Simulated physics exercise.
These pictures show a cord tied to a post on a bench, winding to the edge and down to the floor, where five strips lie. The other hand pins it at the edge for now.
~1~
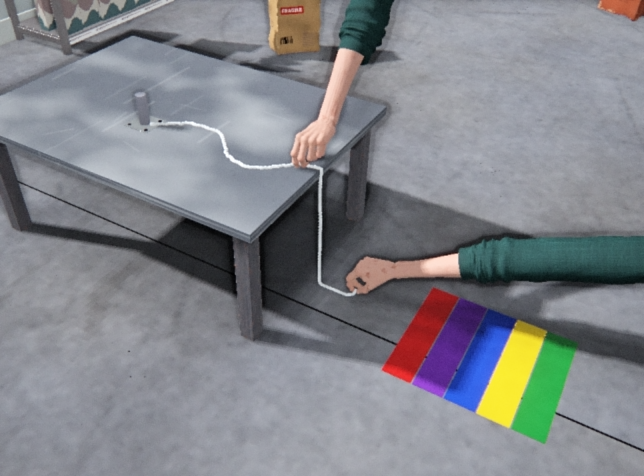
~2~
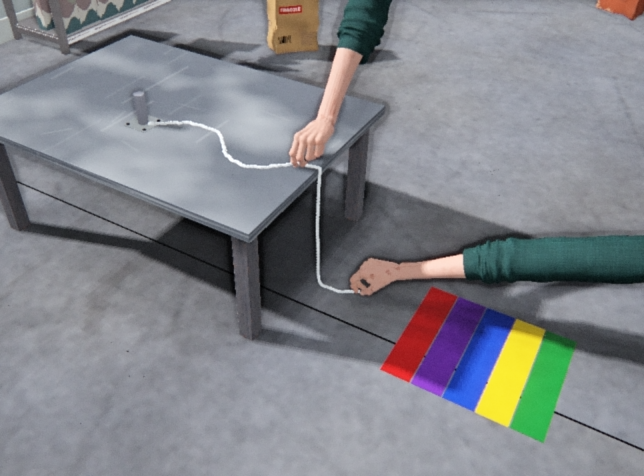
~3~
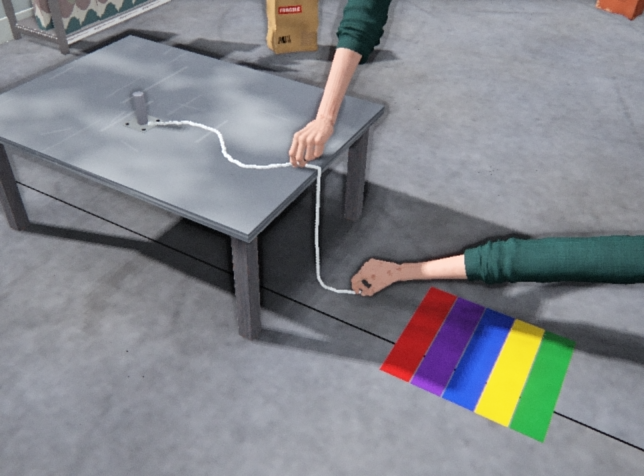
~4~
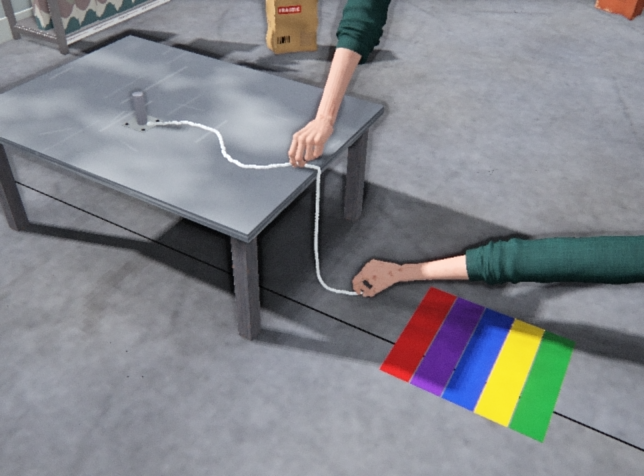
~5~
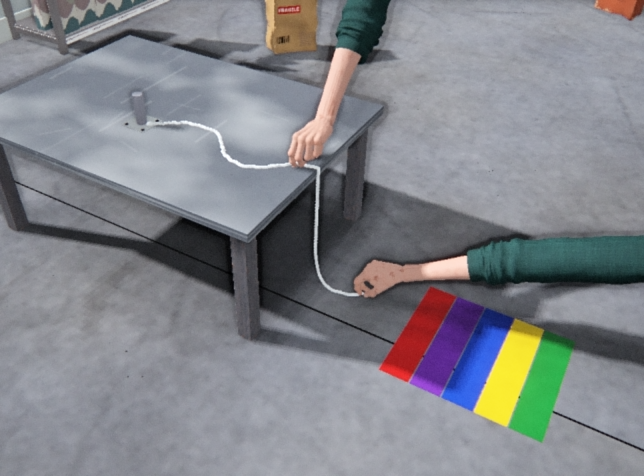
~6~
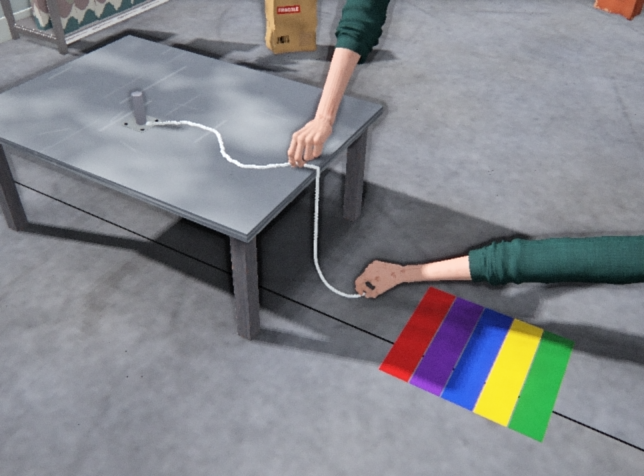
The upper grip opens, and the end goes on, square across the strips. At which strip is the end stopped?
It gets as far as the blue strip.
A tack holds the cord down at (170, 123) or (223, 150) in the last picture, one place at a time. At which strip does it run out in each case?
It would be blue; purple.
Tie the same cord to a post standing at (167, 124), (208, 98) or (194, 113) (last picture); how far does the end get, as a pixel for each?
Near (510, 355), (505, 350) and (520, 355).
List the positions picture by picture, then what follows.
In the first frame, end (355, 290); red (406, 360); purple (436, 373); blue (468, 387); yellow (501, 401); green (535, 416).
In the second frame, end (359, 291); cord through (180, 124) (222, 141) (251, 167) (317, 170) (317, 225) (318, 275).
In the third frame, end (361, 292).
In the fourth frame, end (362, 293); cord through (179, 124) (221, 141) (250, 167) (317, 170) (317, 225) (318, 275).
In the fifth frame, end (363, 293).
In the sixth frame, end (364, 294); cord through (178, 124) (221, 141) (249, 167) (316, 170) (316, 225) (321, 275).
A little later, end near (433, 321); over red.
Next, end near (466, 335); over purple.
When it is tight, end near (485, 342); over blue. The blue one.
